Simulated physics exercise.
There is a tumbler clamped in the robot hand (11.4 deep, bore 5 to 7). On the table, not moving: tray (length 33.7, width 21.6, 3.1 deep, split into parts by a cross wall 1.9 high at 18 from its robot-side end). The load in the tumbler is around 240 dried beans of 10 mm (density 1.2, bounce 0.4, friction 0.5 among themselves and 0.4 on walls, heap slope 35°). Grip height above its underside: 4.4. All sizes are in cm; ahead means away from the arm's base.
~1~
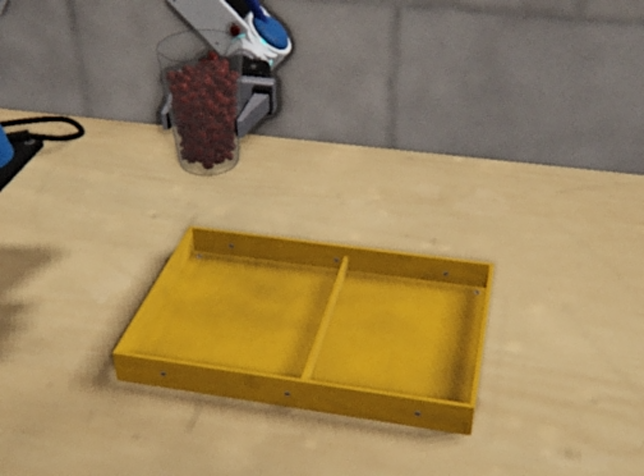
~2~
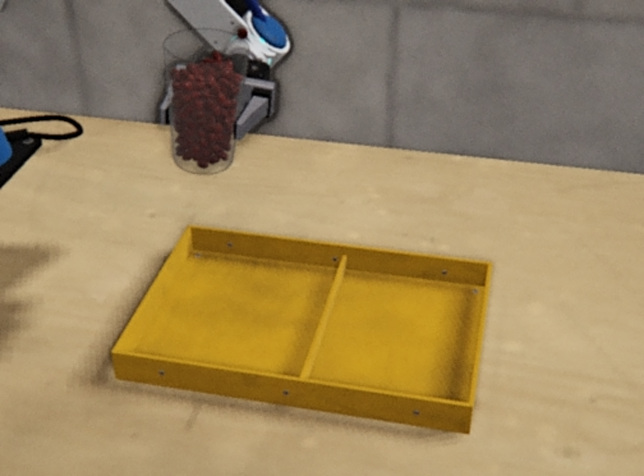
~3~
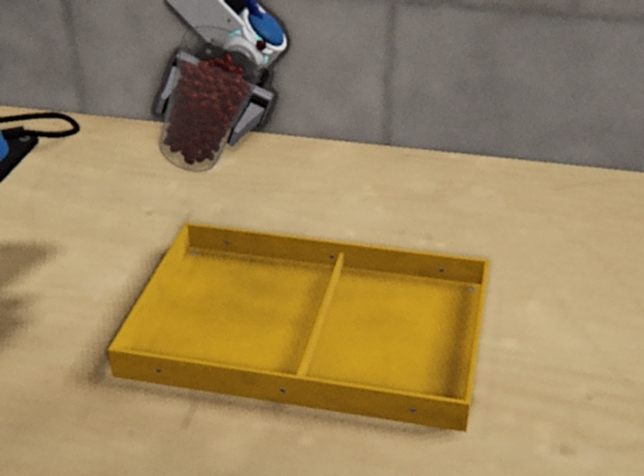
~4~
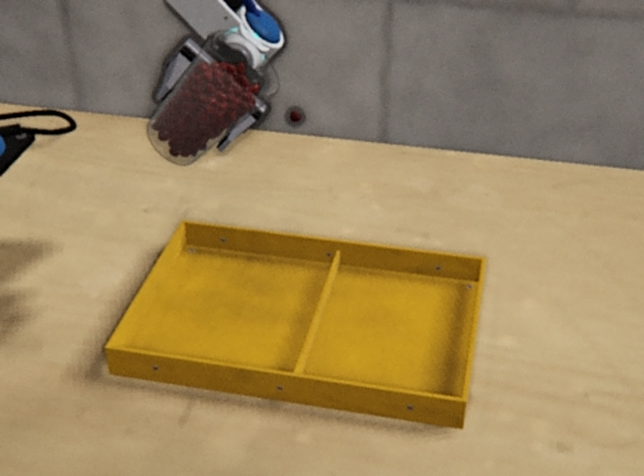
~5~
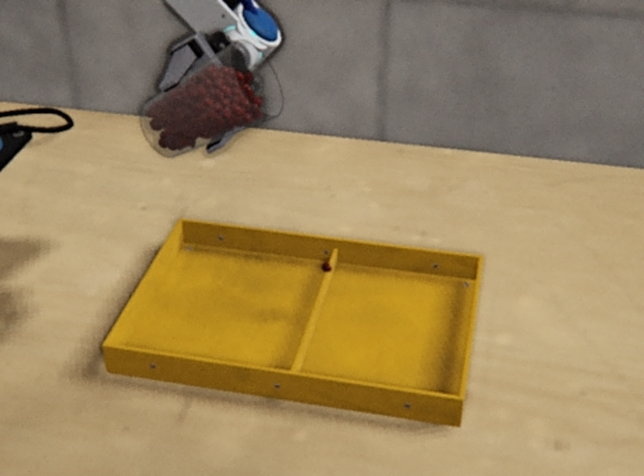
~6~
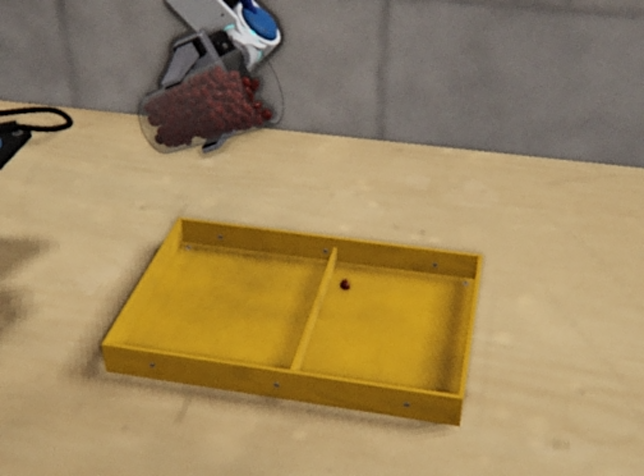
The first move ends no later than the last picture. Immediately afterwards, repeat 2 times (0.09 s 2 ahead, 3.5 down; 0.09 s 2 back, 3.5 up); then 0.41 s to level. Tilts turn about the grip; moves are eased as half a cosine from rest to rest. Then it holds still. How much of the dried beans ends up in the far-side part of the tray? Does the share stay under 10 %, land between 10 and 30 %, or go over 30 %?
It stays under 10 %.
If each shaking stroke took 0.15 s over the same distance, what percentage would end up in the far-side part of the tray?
In that case about 0 in a hundred.
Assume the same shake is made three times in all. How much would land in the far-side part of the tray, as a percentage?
Estimate for that case: 5 %.
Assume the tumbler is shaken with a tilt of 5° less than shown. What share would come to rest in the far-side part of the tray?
Estimate: Around 0 per cent.
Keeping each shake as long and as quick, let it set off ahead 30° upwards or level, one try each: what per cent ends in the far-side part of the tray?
Some 45 and 25 per cent.
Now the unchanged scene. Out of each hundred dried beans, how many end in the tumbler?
Something like 95 percent ends there.
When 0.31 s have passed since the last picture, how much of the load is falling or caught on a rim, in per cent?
Roughly 0 per cent.
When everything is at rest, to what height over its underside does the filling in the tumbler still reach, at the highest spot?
Roughly 10.5 centimetres.
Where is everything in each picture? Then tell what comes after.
In the first frame, tumbler middle at (205, 107), level; upper third of the load around (205, 83), from x 170 to 235, top at y 30; 244 in the tumbler.
In the second frame, tumbler middle at (205, 106), tilted 6° forward; upper third of the load around (204, 83), from x 175 to 245, top at y 35.
In the third frame, tumbler middle at (205, 105), tilted 22° forward; upper third of the load around (208, 83), from x 170 to 260, top at y 45.
In the fourth frame, tumbler middle at (206, 105), tilted 41° forward; upper third of the load around (213, 87), from x 160 to 295, top at y 65; 243 in the tumbler, 1 in flight or on a rim.
In the fifth frame, tumbler middle at (206, 106), tilted 57° forward; upper third of the load around (215, 90), from x 150 to 325, top at y 70; 243 in the tumbler, 1 in the far-side part.
In the sixth frame, tumbler middle at (206, 106), tilted 63° forward; upper third of the load around (214, 92), from x 150 to 345, top at y 70; 243 in the tumbler, 1 in the far-side part.
Then, 0.31 s after the last picture, tilted 63° forward, highest piece 24 above the table; 242 in the tumbler, 1 in the far-side part, 1 in flight or on a rim.
Then, 0.62 s after the last picture, tilted 20° forward, highest piece 29 above the table; 234 in the tumbler, 9 in the far-side part, 1 in flight or on a rim.
Then, 0.97 s after the last picture, level, highest piece 30 above the table; 234 in the tumbler, 7 in the far-side part, 2 in the robot-side part, 1 on the table or floor.
Then, 2.02 s after the last picture, level, highest piece 30 above the table; 234 in the tumbler, 7 in the far-side part, 2 in the robot-side part, 1 on the table or floor.
Final count, 234 in the tumbler, 7 in the far-side part, 2 in the robot-side part, 1 on the table or floor. That is 3 % in the far-side part of the tray.
